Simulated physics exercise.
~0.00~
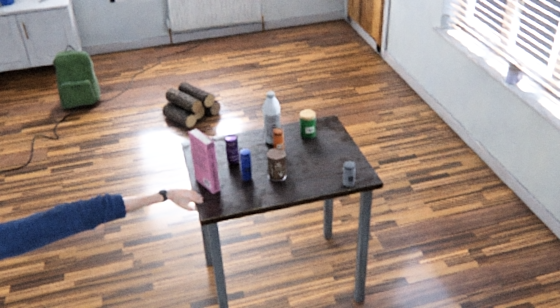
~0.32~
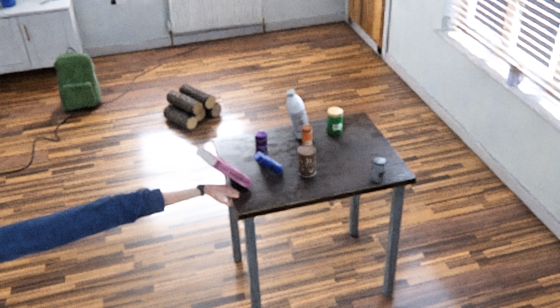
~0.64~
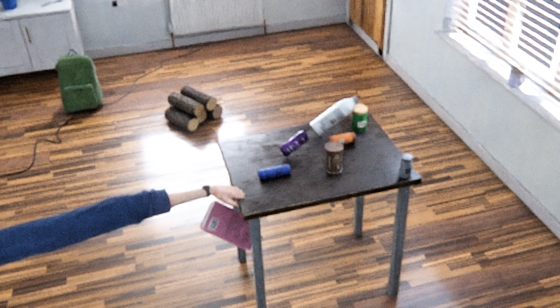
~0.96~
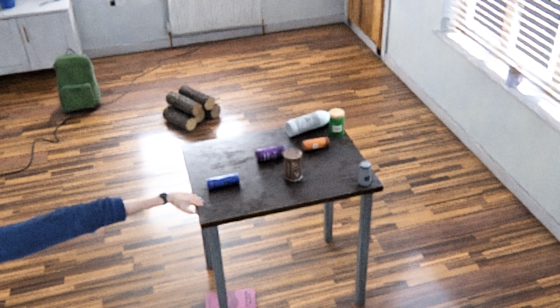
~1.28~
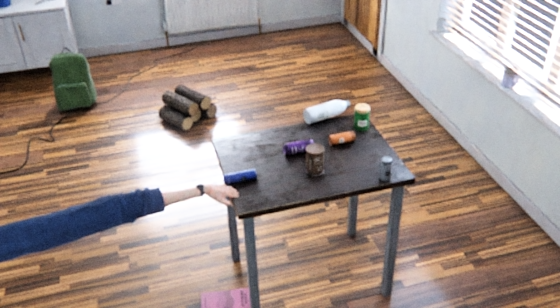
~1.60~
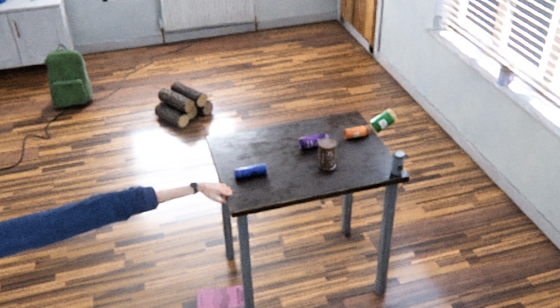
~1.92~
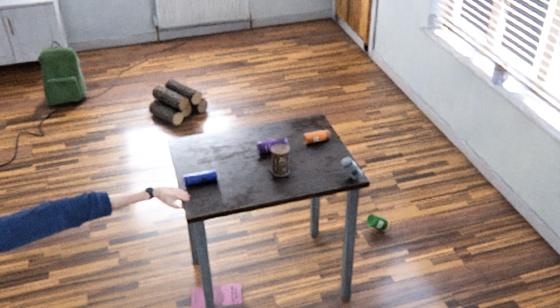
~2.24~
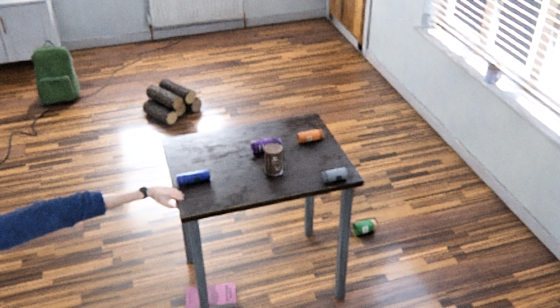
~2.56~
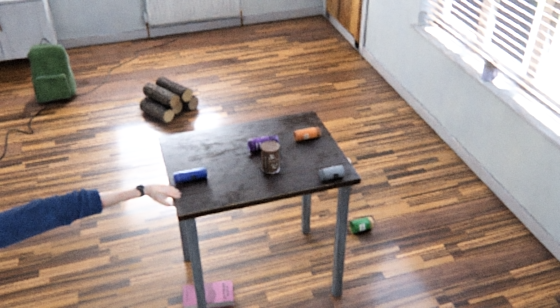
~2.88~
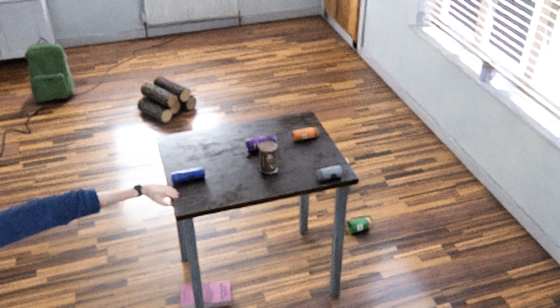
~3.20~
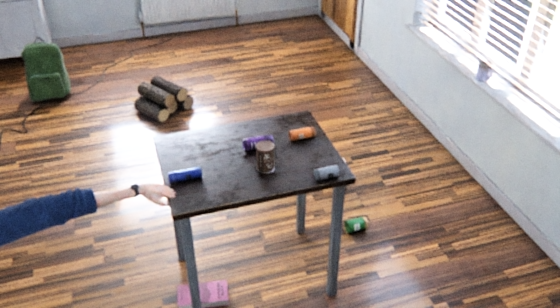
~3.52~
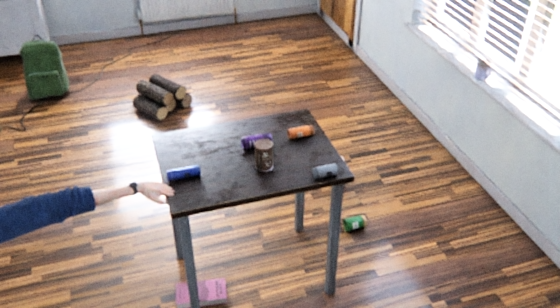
A dark-topped table stands in a wood-floored room seen from above, gripped at its left edge by a blue-sleeved arm, with a green backpack and stacked logs behind. On it are a pink book, purple can, blue and orange shakers, white bottle, green jar, brown tin and grey shaker. The arm shoves the table right, and the book tips and drops off the near left side while other items topple. Pulled left and pushed right again, the table loses the bottle, then the jar at the right. After a last pull left, the brown tin alone stands among four toppled items.
